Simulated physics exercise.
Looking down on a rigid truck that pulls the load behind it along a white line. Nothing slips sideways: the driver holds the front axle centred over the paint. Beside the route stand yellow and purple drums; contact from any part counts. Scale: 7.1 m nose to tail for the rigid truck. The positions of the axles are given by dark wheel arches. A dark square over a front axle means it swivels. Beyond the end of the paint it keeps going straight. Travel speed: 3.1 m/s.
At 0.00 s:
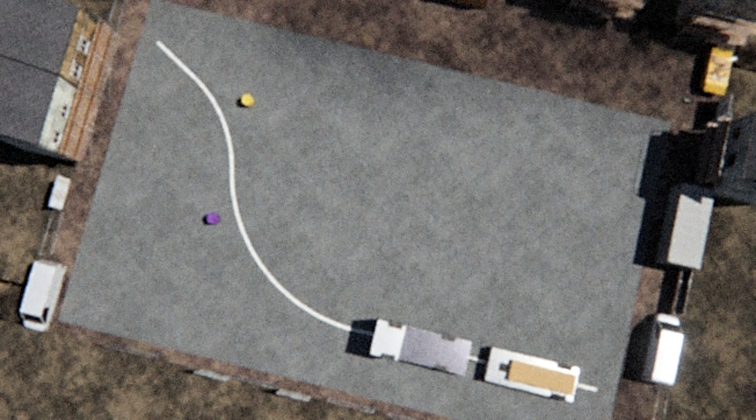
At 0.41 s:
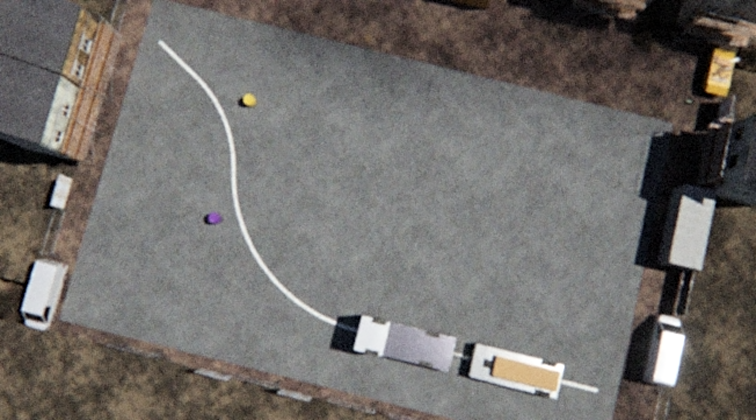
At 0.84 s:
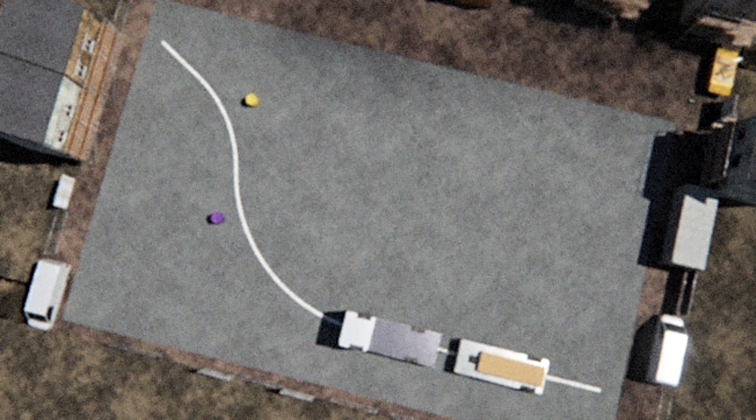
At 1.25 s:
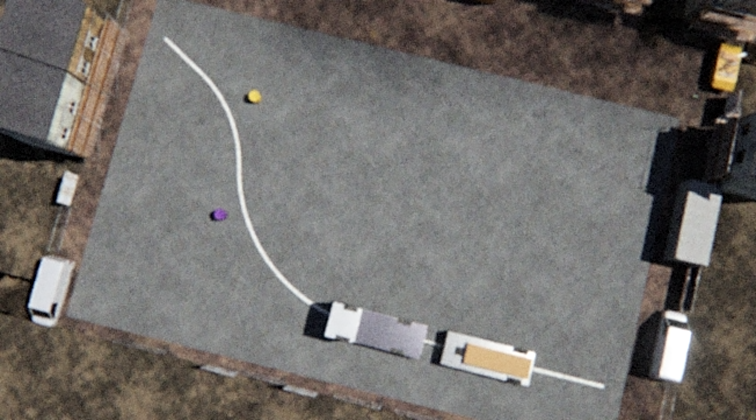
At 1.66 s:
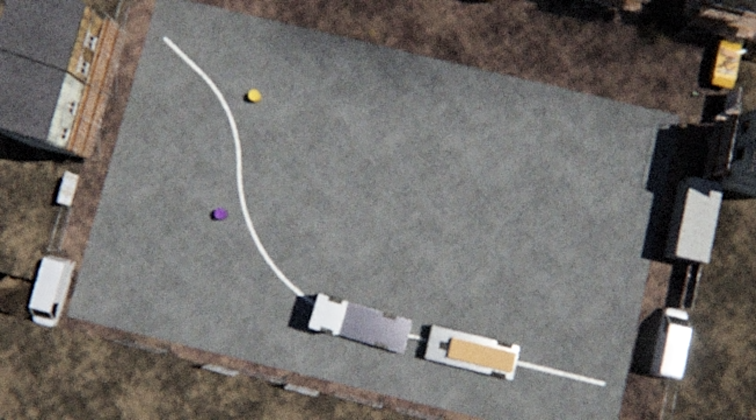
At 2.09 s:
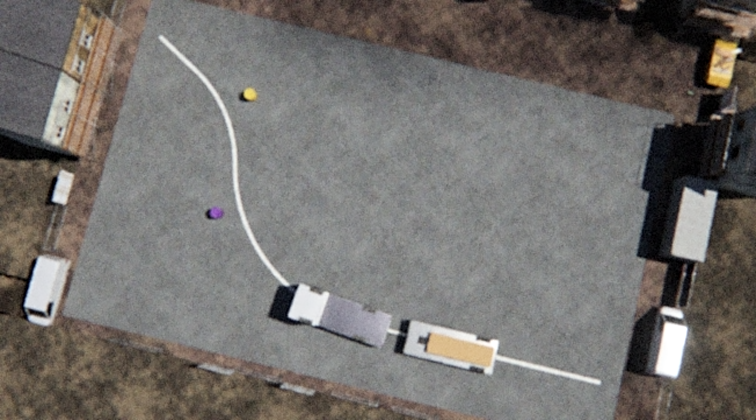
A white-cabbed truck with a grey bed, towing a white trailer with a tan load, creeps leftward along a curving white line on a grey paved lot, seen from overhead. A yellow drum stands at upper left and a purple one below it, with buildings and parked vehicles around the edges. The truck starts angling up the bend, its trailer following, while the view shifts slightly.
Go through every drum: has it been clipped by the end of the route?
Yellow: No; purple: Yes.
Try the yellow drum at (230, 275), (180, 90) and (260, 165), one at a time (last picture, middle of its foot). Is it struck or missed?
Place one: No contact; place two: Contact; place three: Contact.
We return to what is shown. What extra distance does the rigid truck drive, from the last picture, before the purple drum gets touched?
The touch comes after about 8.5 m of further driving.
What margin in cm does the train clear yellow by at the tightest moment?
There's 60 to spare for yellow.
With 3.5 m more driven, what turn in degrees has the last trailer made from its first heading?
The last trailer ends up roughly 0° off its starting direction.
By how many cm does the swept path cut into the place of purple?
Purple: 30.
By 4.9 s, the last axle is at (372, 322) of the last picture, 40 cm off the line; the rigid truck has hit purple.
By 7.5 s, the last axle is at (293, 267) of the last picture, 140 cm off the line; yellow has been passed with 60 cm to spare.
By 9.9 s, the last axle is at (248, 185) of the last picture, 110 cm off the line.
By 12.5 s, the last axle is at (200, 95) of the last picture, 100 cm off the line.
By 15.1 s, the last axle is at (136, 18) of the last picture, 30 cm off the line; 1 of 2 struck in all.
